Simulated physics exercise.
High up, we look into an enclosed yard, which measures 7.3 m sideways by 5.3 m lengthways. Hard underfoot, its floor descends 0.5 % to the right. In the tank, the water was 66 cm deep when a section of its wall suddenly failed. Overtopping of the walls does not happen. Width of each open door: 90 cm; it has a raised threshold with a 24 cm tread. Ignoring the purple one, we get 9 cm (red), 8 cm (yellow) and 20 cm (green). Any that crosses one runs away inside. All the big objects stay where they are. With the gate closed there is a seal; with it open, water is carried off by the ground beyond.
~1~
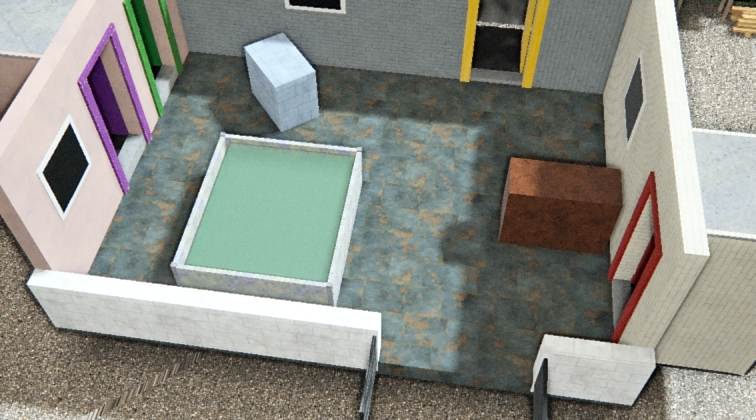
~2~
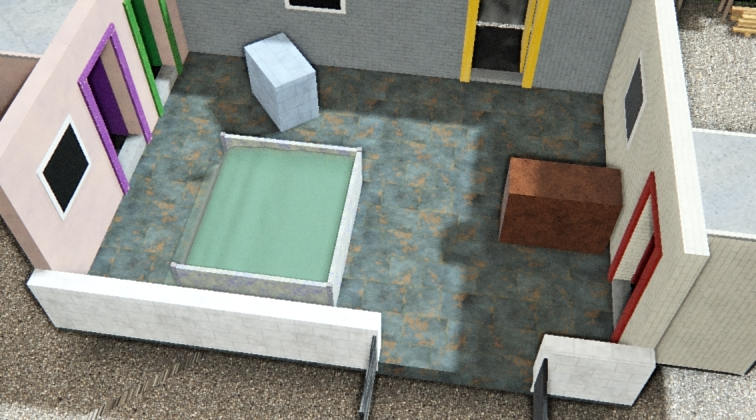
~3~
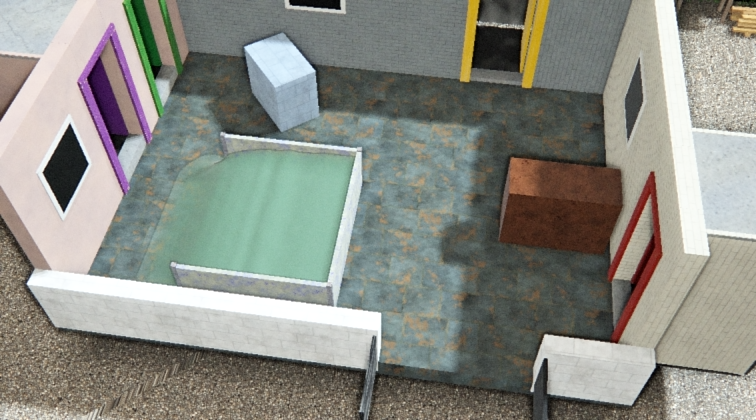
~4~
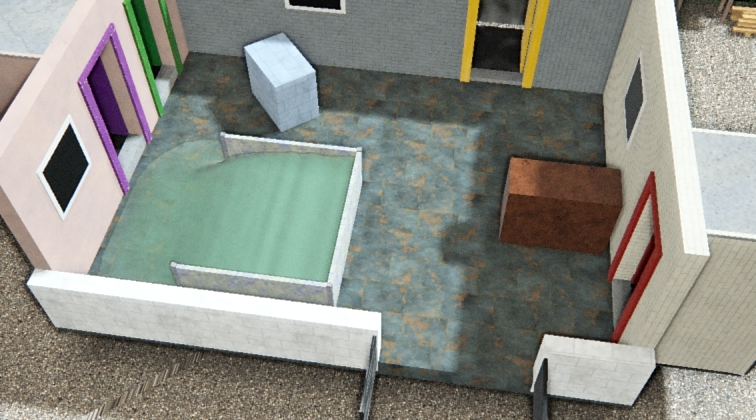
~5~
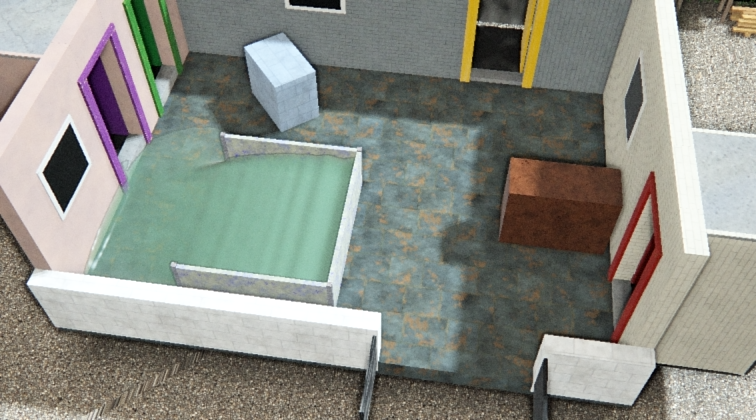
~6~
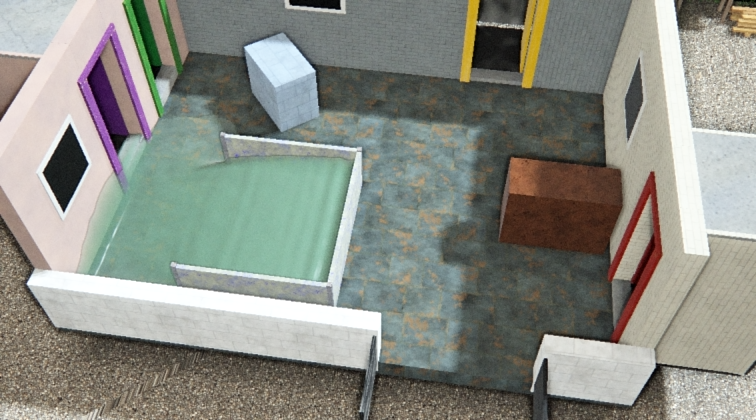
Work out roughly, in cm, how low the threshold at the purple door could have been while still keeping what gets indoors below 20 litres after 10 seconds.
No lower than about 34 cm.
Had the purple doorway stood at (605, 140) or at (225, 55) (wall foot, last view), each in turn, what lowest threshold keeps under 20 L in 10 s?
Minimums: About 8.0 cm and 28 cm.
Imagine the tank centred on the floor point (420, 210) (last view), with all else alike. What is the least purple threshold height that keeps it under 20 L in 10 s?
About 30 cm.
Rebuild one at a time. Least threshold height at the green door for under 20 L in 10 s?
At green, about 16 cm.
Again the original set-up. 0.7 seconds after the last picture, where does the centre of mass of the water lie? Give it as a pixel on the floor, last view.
The water's centre is at about (212, 228).
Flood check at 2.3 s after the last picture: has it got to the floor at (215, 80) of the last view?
At that moment it's submerged.
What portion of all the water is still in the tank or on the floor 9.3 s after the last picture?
What remains is some 92 per cent of the water.
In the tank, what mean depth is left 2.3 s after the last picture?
It averages roughly 19 centimetres.
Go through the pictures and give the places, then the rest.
The tank at (273, 208) is whole and still, 66 cm deep; the purple door at (120, 120) is dry, in the first picture.
Water pours out at (208, 217) and has run 0.3 m, to a hidden place; about 9 cm deep outside, 66 cm at the back, in the second picture.
The front is at (141, 282), 0.7 m from the gap at (209, 220); 1.7 m2 of floor is wet, 66 cm left at the back, in the third picture.
The front is at (105, 266), 1.3 m from the gap at (209, 221); 3.6 m2 of floor is wet, 66 cm left at the back, in the fourth picture.
Water pours out at (209, 221) and has run 1.5 m, to (122, 175); about 11 cm deep outside, 61 cm at the back, in the fifth picture.
The front is at (128, 145), 1.7 m from the gap at (209, 221); 4.9 m2 of floor is wet, 55 cm left at the back; water is at the purple door at (120, 120), in the sixth picture.
Then, 0.7 s after the last picture water covers 20 % of the floor, deepest (56 cm) near (75, 304); 39 cm at the purple door, 40 litres in over its 21 cm threshold.
Then, 2.3 s after the last picture water covers 35 % of the floor, deepest (34 cm) near (189, 54); 25 cm at the purple door, 134 litres in over its 21 cm threshold.
Then, 9.3 s after the last picture water covers 95 % of the floor, deepest (14 cm) near (598, 96); 9 cm at the purple door, 139 litres in over its 21 cm threshold.
At the purple door as built, the water peaked near 39 cm, 0.9 s after the last picture.
With a threshold of 30 cm, 45 litres would have come in within the 10 s; with 40.5 cm, 3 litres. So under 20 litres takes about 34 cm.
